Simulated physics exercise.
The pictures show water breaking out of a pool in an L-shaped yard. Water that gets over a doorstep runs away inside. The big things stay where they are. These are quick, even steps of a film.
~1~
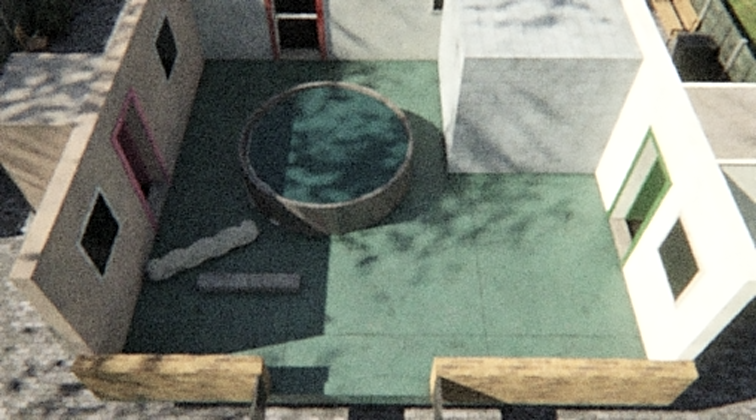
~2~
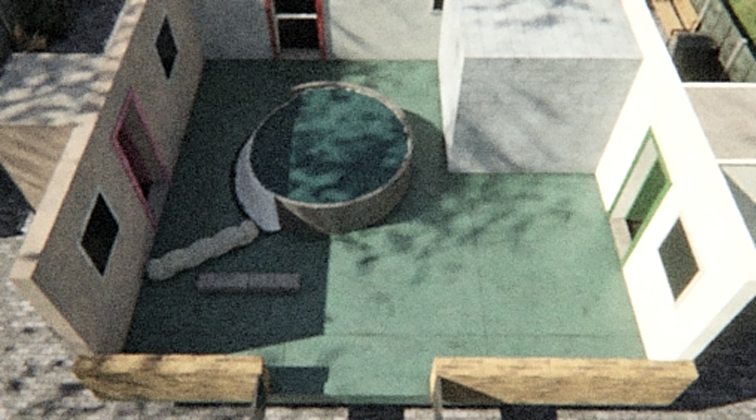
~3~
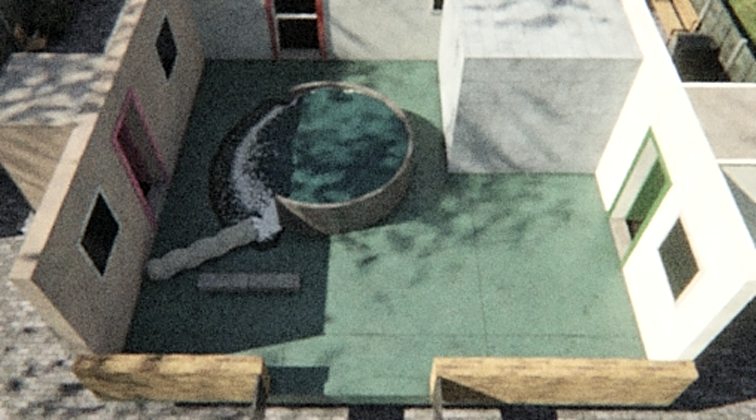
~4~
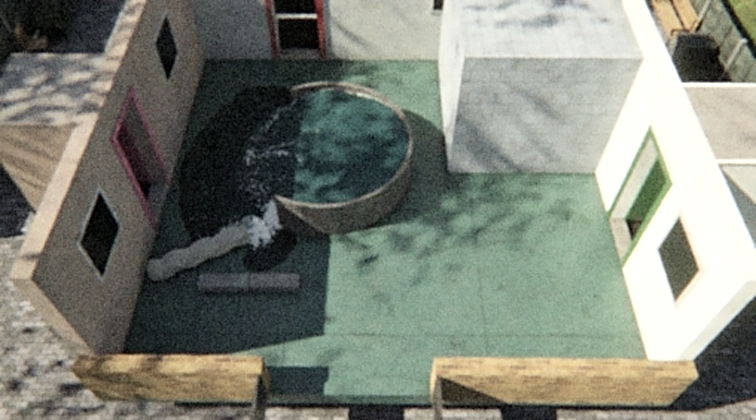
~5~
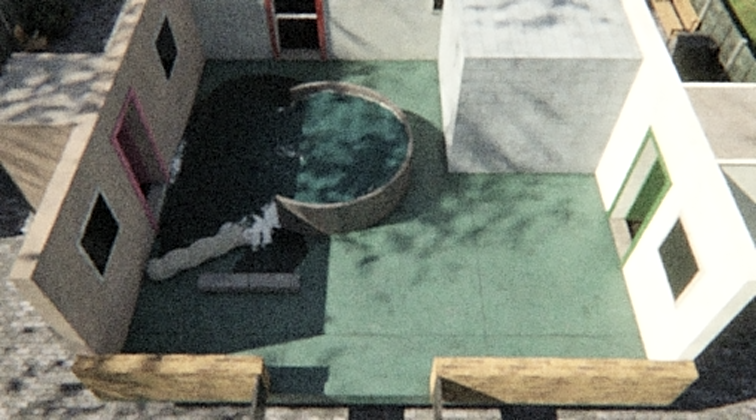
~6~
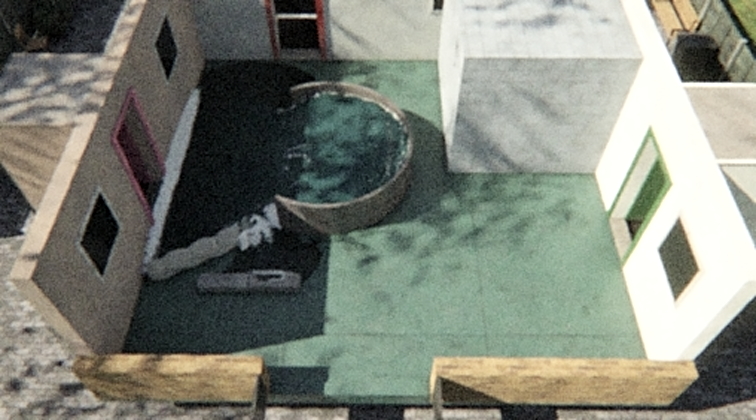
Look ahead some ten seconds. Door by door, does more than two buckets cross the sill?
The green door holds within the limit; the pink door floods; the red door floods.
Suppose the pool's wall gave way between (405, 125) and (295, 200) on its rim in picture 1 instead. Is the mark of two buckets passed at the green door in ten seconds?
My reading: The green door goes over.
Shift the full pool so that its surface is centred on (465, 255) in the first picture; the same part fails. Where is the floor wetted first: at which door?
The pink-painted one.
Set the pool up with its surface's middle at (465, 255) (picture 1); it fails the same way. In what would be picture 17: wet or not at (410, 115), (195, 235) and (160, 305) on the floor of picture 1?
In that order: Free of water, covered, under water.
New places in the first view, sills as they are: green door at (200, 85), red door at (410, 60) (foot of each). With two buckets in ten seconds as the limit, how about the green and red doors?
One by one: The green one passes that mark; the red one goes over.
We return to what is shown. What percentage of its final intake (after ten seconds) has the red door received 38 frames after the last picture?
About 60 per cent.
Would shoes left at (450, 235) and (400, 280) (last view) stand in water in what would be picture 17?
In turn: Free of water, flooded.
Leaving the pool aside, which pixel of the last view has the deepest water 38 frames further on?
Roughly at (398, 64).
A moment on, water covers 30 % of the floor; the green door not reached, the pink door over two buckets in, the red door wet at the sill, nothing in.
Next, water covers 35 % of the floor; the green door not reached, the pink door far over two buckets in, the red door wet at the sill, nothing in.
Then, water covers 55 % of the floor; the green door not reached, the pink door far over two buckets in, the red door under two buckets in.
Later, water covers 80 % of the floor; the green door not reached, the pink door far over two buckets in, the red door over two buckets in.
In the end, water covers 90 % of the floor; the green door wet at the sill, nothing in, the pink door far over two buckets in, the red door far over two buckets in.
